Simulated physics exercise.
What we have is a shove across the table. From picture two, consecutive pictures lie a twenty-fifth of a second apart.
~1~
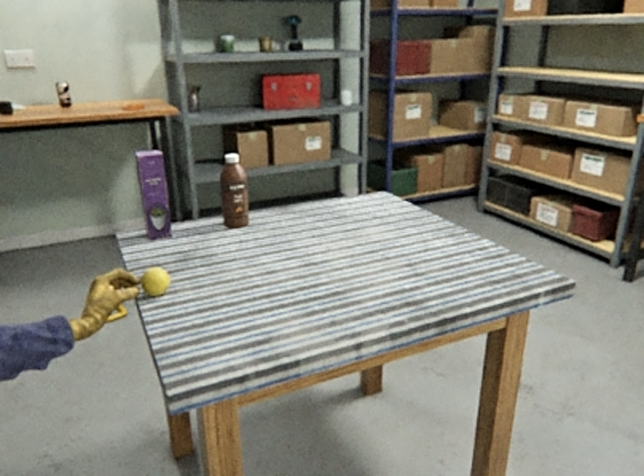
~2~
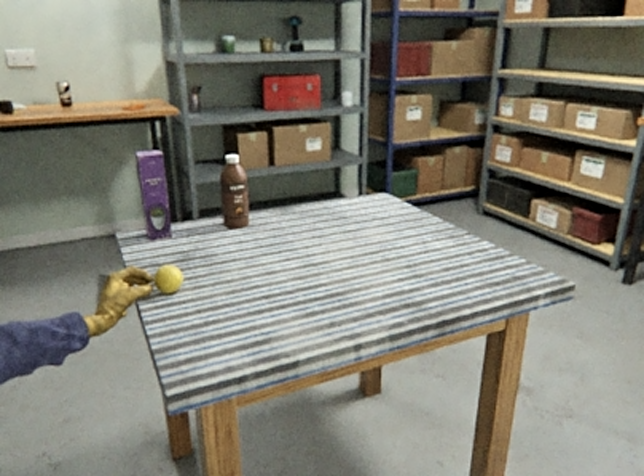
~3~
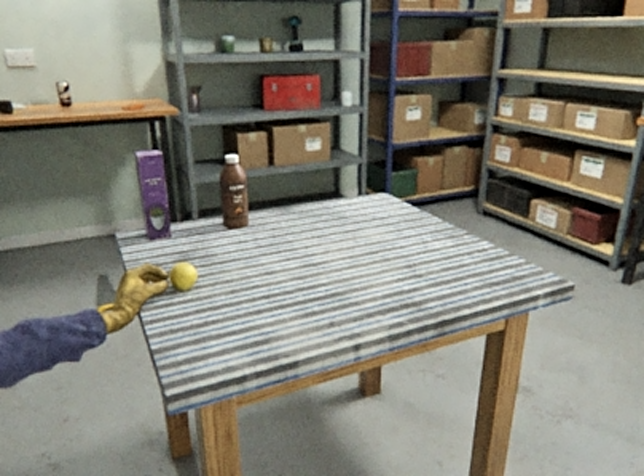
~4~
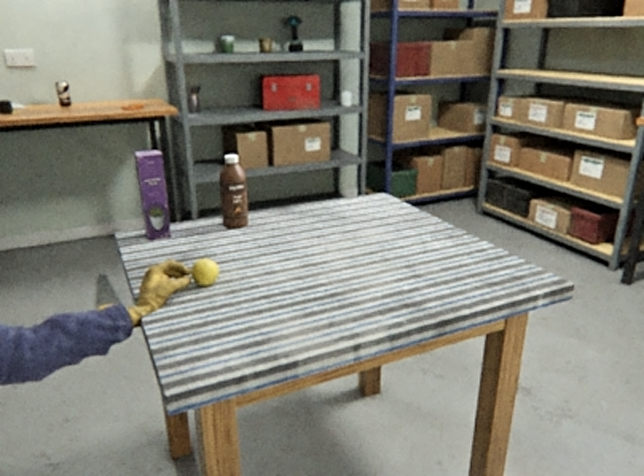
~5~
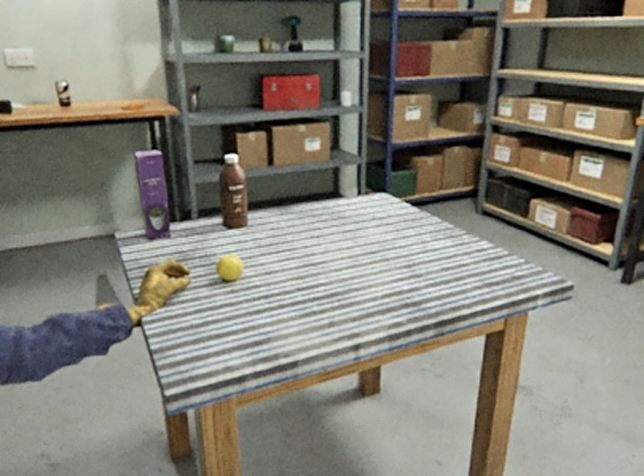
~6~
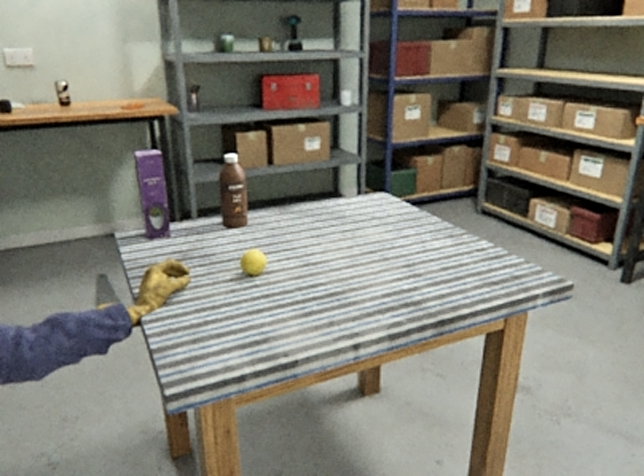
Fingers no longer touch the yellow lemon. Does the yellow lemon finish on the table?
No, it finishes off the table.
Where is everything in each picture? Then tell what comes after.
Under the hand; yellow lemon (155, 282), in the first picture.
Under the hand; yellow lemon (168, 279), in the second picture.
Under the hand; yellow lemon (183, 276), in the third picture.
Yellow lemon (205, 272), in the fourth picture.
Yellow lemon (230, 267) displaced about its own width, in the fifth picture.
Yellow lemon (253, 262) displaced well along, in the sixth picture.
Then, 0.30 s past the last view, yellow lemon displaced well along near (403, 234).
Then, 0.70 s past the last view, yellow lemon now off the table.
Finally, off the table, yellow lemon.
